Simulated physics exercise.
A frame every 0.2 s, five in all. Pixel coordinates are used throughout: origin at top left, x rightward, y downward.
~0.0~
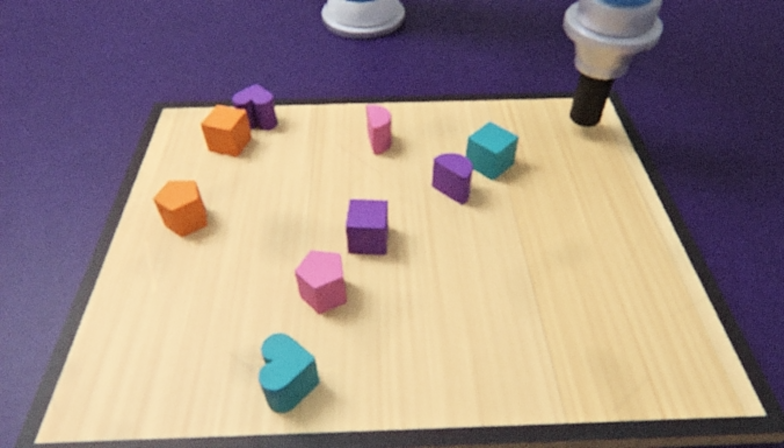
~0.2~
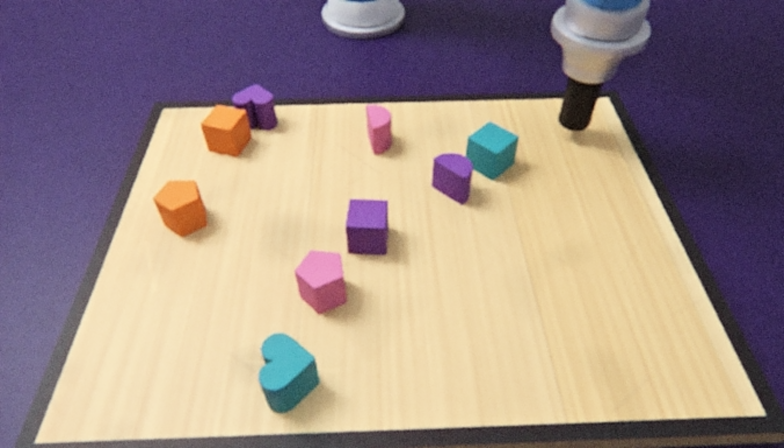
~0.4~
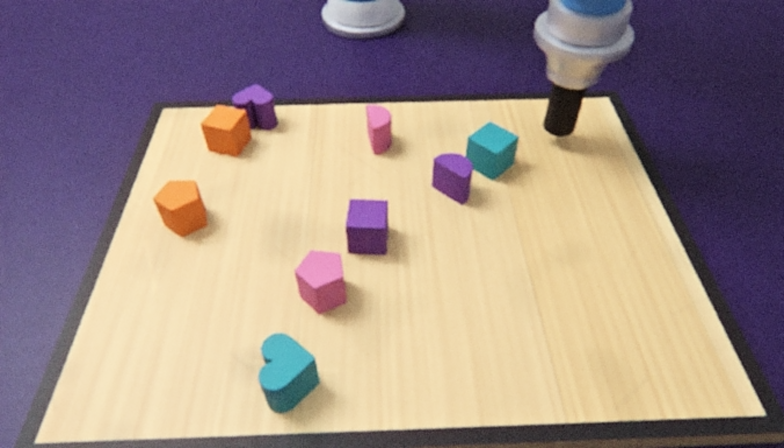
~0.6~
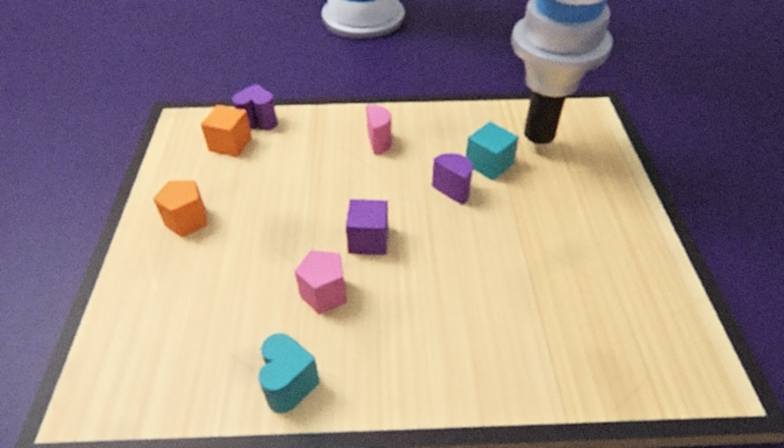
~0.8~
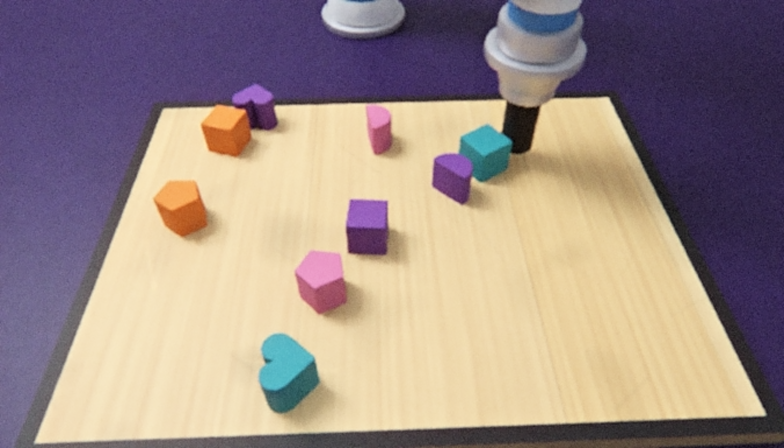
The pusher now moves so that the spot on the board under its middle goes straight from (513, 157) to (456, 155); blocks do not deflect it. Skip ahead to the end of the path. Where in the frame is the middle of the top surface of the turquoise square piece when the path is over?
Expect it around (439, 148).
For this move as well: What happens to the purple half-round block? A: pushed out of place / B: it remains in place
A (pushed out of place)
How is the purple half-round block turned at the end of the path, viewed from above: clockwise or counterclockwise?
From overhead, the rotation is counterclockwise.
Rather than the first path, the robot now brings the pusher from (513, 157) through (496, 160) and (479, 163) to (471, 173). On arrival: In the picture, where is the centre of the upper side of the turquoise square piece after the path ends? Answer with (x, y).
It will likely be found at (442, 156).
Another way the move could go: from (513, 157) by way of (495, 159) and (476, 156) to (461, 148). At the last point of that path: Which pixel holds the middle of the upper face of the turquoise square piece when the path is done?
It is going to be at (453, 145).
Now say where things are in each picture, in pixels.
Pusher tip at (584, 119); block tops, purple half-round block at (456, 163); turquoise square piece at (494, 136), in the first frame.
Pusher at (573, 123); blocks unchanged, in the second frame.
Pusher at (558, 128); blocks unchanged, in the third frame.
Pusher at (539, 136); blocks unchanged, in the fourth frame.
Pusher at (516, 145); purple half-round block at (456, 163); turquoise square piece at (486, 139), in the fifth frame.
On the path given first. Halfway along, pusher at (485, 144); purple half-round block at (451, 166); turquoise square piece at (461, 143), turned 20° anticlockwise.
At the end, pusher at (457, 143); purple half-round block at (444, 172), turned 20° anticlockwise; turquoise square piece at (439, 148), turned 45° anticlockwise.
